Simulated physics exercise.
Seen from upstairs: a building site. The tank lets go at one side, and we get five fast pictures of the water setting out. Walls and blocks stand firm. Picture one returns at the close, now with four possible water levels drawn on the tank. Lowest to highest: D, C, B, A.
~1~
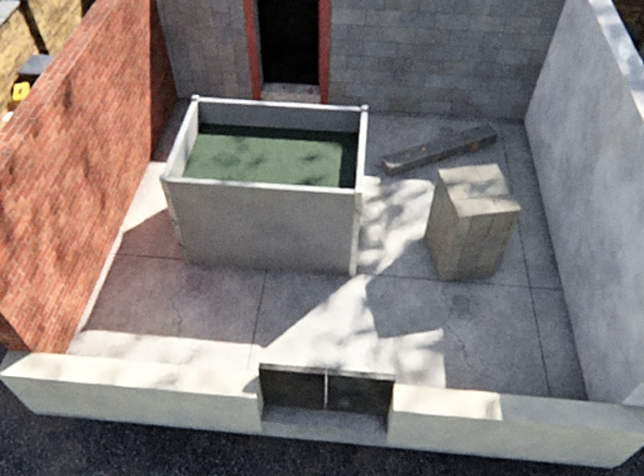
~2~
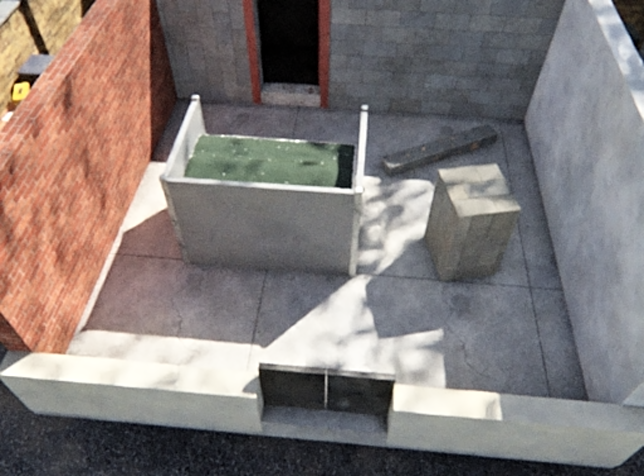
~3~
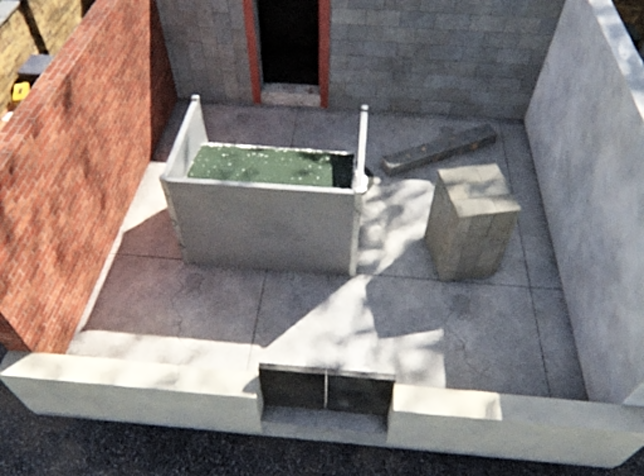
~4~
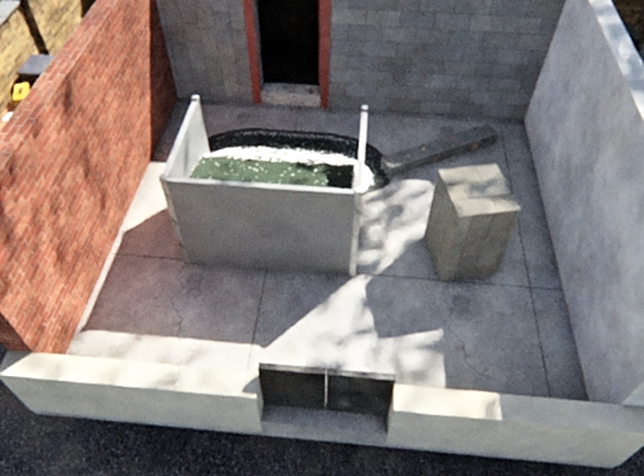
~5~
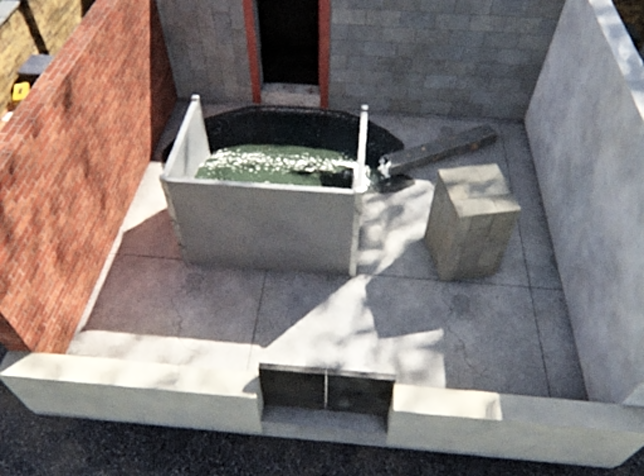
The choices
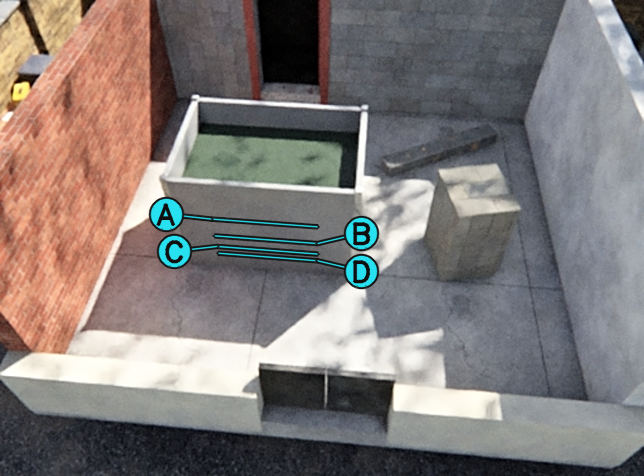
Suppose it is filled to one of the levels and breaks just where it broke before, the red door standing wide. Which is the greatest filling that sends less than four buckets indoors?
C will do.
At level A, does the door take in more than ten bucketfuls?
Yes.
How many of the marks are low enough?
Two.
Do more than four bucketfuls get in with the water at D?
No, that is safe.
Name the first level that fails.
Level B.
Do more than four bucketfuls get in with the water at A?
Yes, that goes wrong.
On the marked copy, A at (264, 222); B at (265, 239); C at (267, 250); D at (267, 256); from the bottom up D, C, B, A.
With A, dozens of bucketfuls pour in.
With B, about 8 bucketfuls get in.
With C, a splash gets over, under a bucket.
With D, nothing gets over.
